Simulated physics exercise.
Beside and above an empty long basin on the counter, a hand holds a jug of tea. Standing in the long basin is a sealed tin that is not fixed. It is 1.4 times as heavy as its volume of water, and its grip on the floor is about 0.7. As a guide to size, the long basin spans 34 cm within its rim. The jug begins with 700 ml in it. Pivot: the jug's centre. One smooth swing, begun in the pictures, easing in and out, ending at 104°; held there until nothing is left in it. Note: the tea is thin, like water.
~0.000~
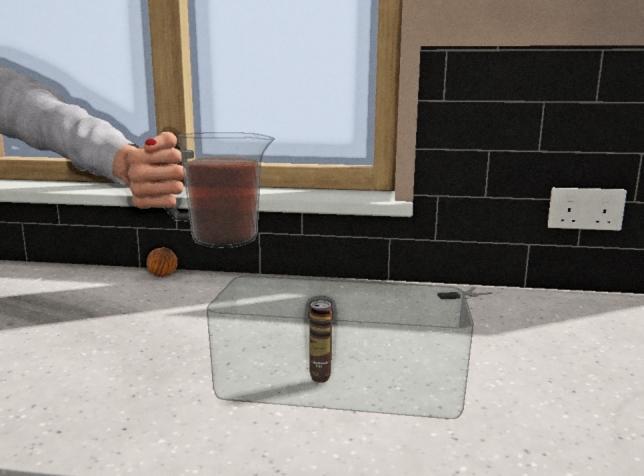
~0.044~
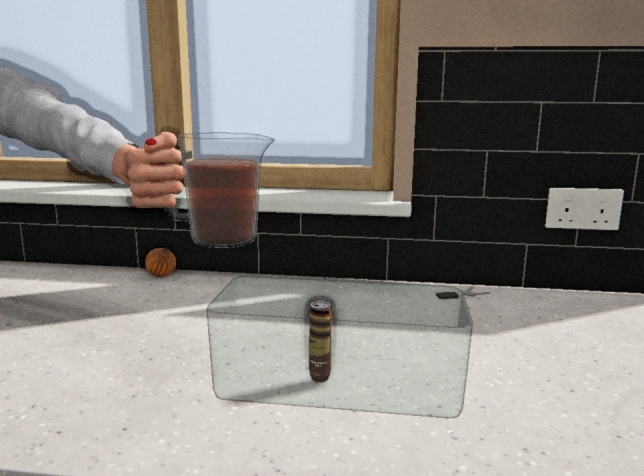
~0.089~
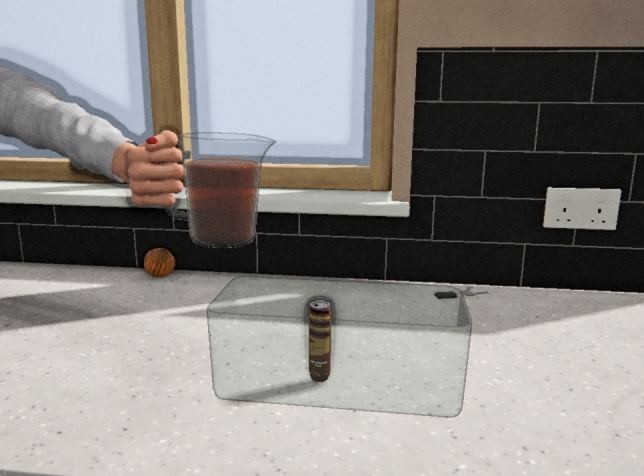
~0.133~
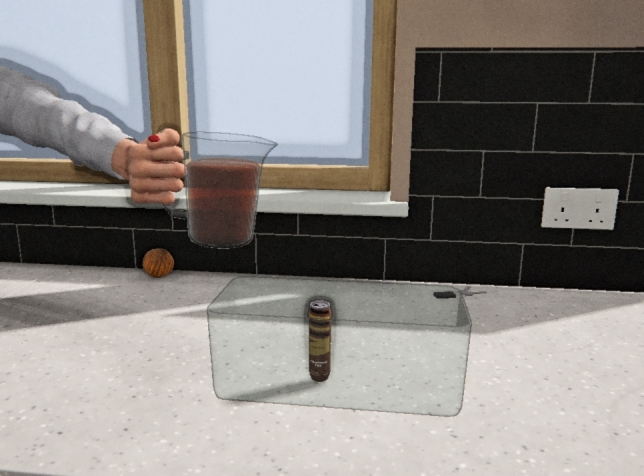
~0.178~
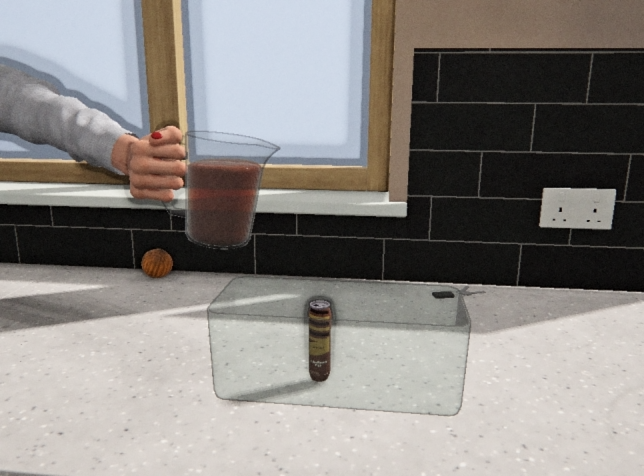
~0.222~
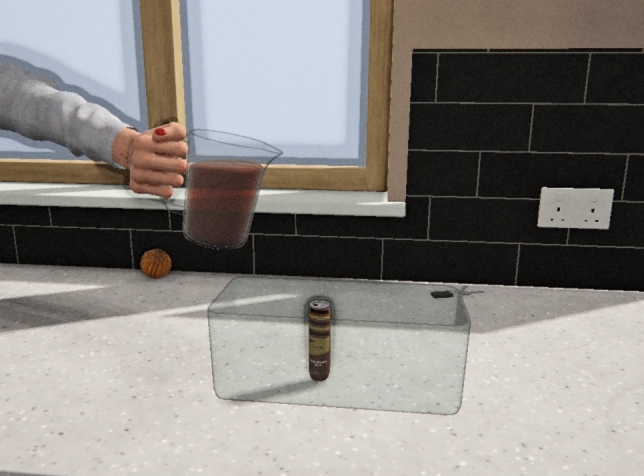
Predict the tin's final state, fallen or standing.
I predict it is fallen.
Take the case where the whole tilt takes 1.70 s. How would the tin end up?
Outcome - the tin stays erect.
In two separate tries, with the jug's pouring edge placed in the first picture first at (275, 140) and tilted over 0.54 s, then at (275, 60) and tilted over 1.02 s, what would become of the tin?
The tin overturns the first time and stays vertical the second time.
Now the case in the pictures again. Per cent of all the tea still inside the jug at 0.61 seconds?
Roughly 88 per cent.
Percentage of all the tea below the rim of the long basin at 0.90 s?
Around 42 per cent of the whole.
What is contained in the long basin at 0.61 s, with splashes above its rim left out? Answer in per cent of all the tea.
About 1 per cent.
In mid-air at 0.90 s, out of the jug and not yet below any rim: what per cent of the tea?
Near 22 per cent, I'd say.
Then, 0.61 s in, the tilt is 68° and 89 per cent is still to pour; the tin stands where it began.
Then, 0.90 s in, the tilt is 100° and 36 per cent is still to pour; the tin stands where it began.
Then, 1.20 s in, the tilt is 104° and 3 per cent is still to pour; the tin leans 9°.
Then, 1.52 s in, the tilt is 104° and 0 per cent is still to pour; the tin lies on its side.
Finally, the tin lies on its side.
